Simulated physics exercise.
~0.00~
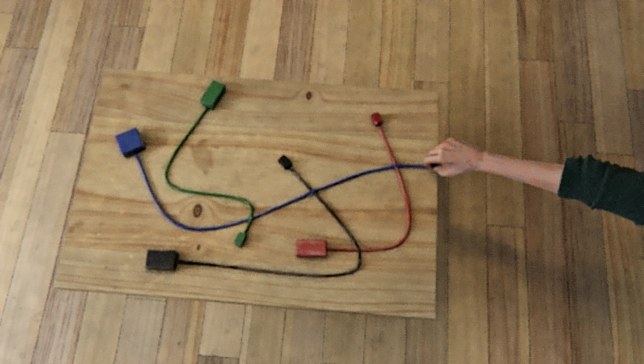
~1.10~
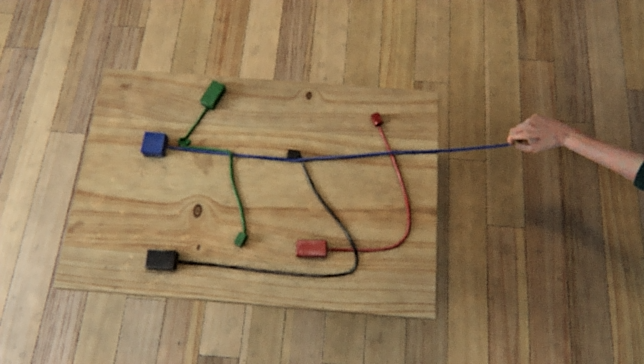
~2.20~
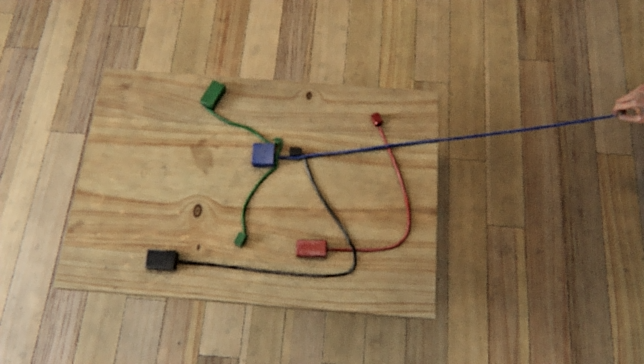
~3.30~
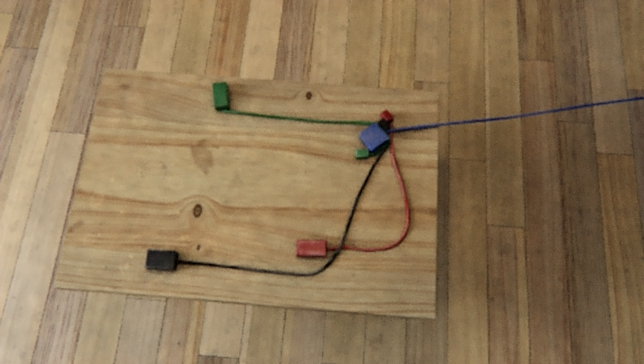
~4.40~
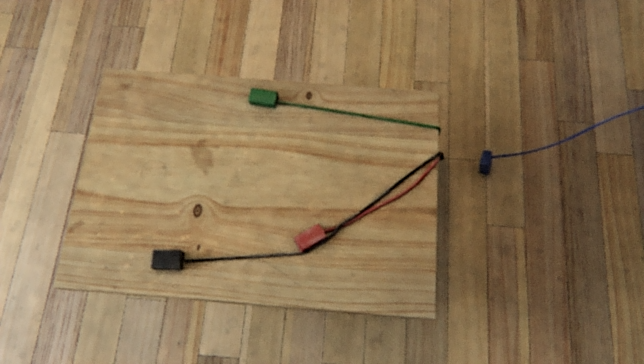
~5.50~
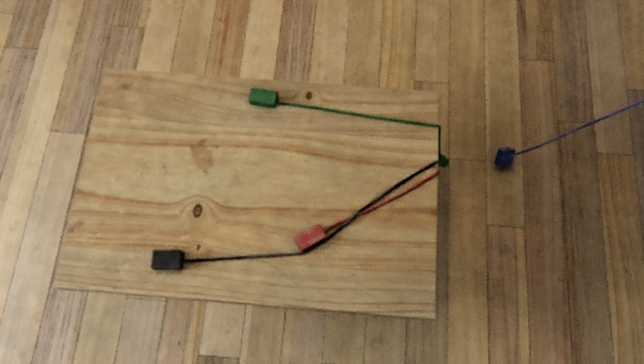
A pale wooden tabletop above a plank floor is seen from overhead, holding four overlapping leads with block-shaped chargers, blue and green at upper left, black at lower left and red near the lower middle. A hand at the right edge pulls the blue lead out to the right, drawing it taut. The blue charger slides across the wood, catching the green and black leads and bunching their ends beside the red plug. It then drops off the right edge, dragging those ends along. Finally, the green, black and red chargers remain on top, their leads stretched to the edge, with the green plug hanging over.
